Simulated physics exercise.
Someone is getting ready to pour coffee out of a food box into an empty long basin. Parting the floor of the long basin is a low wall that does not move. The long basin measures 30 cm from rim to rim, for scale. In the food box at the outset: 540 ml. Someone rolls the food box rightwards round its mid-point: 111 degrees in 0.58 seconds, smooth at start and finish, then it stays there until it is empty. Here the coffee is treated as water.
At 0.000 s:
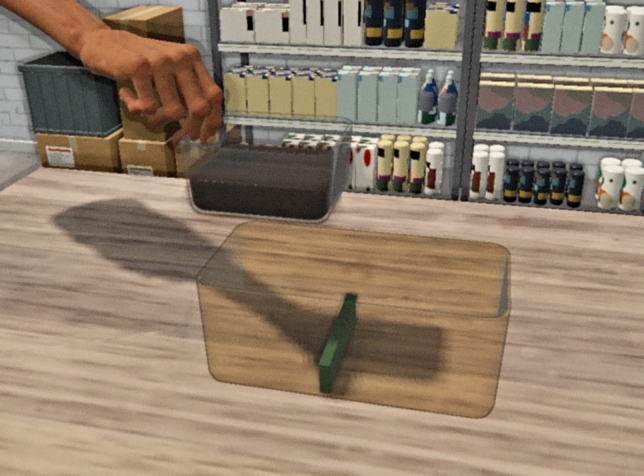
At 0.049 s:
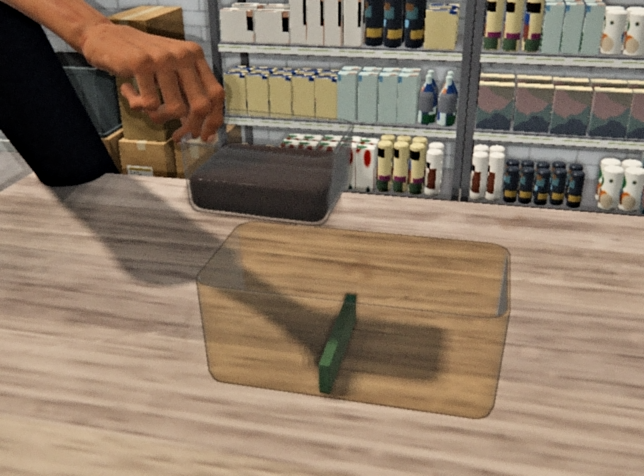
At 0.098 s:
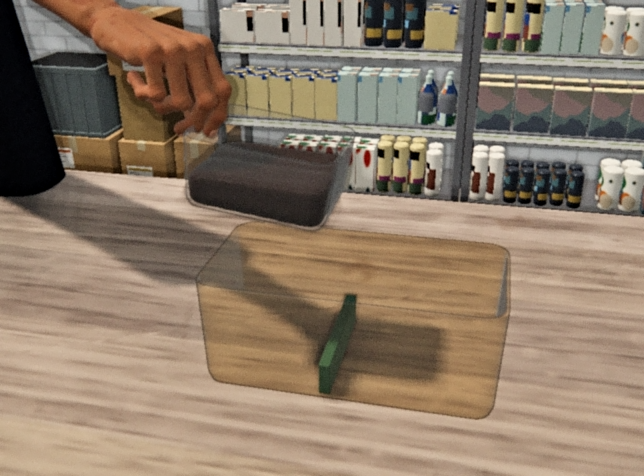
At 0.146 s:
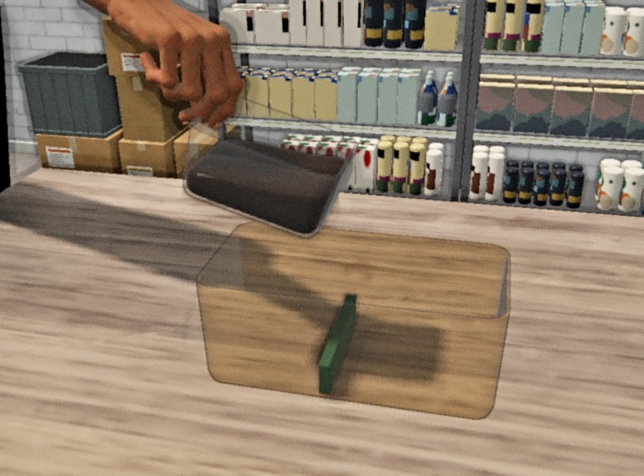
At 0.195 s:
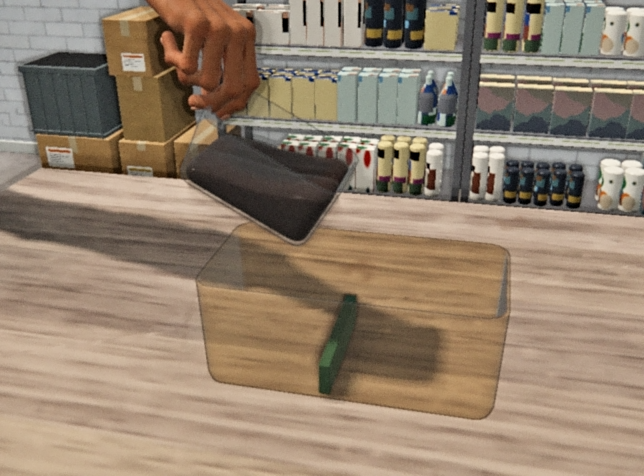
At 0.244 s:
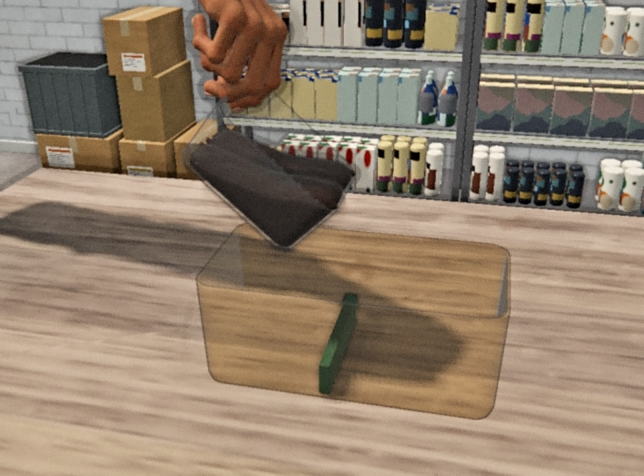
Hand tilting a clear box of dark liquid steadily rightwards above a long transparent basin with a low green wall inside.
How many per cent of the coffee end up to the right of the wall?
About 69 per cent.
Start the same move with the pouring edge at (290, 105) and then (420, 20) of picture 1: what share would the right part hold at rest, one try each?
About 30 %, then about 80 %.
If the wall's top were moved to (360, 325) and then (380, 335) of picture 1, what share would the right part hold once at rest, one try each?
Try 1: 55 %; try 2: 30 %.
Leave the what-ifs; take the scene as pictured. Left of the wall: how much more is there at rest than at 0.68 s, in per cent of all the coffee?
Roughly 8 percent.
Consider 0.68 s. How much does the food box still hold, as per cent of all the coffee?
About 1 percent.
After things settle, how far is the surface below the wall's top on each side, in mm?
Left about 28 mm, right about 20 mm.
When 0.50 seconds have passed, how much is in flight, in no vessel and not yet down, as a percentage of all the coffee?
16 %.
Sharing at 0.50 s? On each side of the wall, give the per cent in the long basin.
I'd say some 8 in a hundred on the left and 64 on the right.
Then, 0.50 s in, the tilt is 105° and 11 per cent is still to pour, 8 is left of the wall and 64 right of it.
Then, 0.68 s in, the tilt is 111° and 1 per cent is still to pour, 22 is left of the wall and 73 right of it.
Then, 0.87 s in, the tilt is 111° and 0 per cent is still to pour, 29 is left of the wall and 70 right of it.
Then, 1.08 s in, the tilt is 111° and 0 per cent is still to pour, 30 is left of the wall and 69 right of it.
Finally, 30 per cent lies left of the wall, 69 right of it and 1 outside.
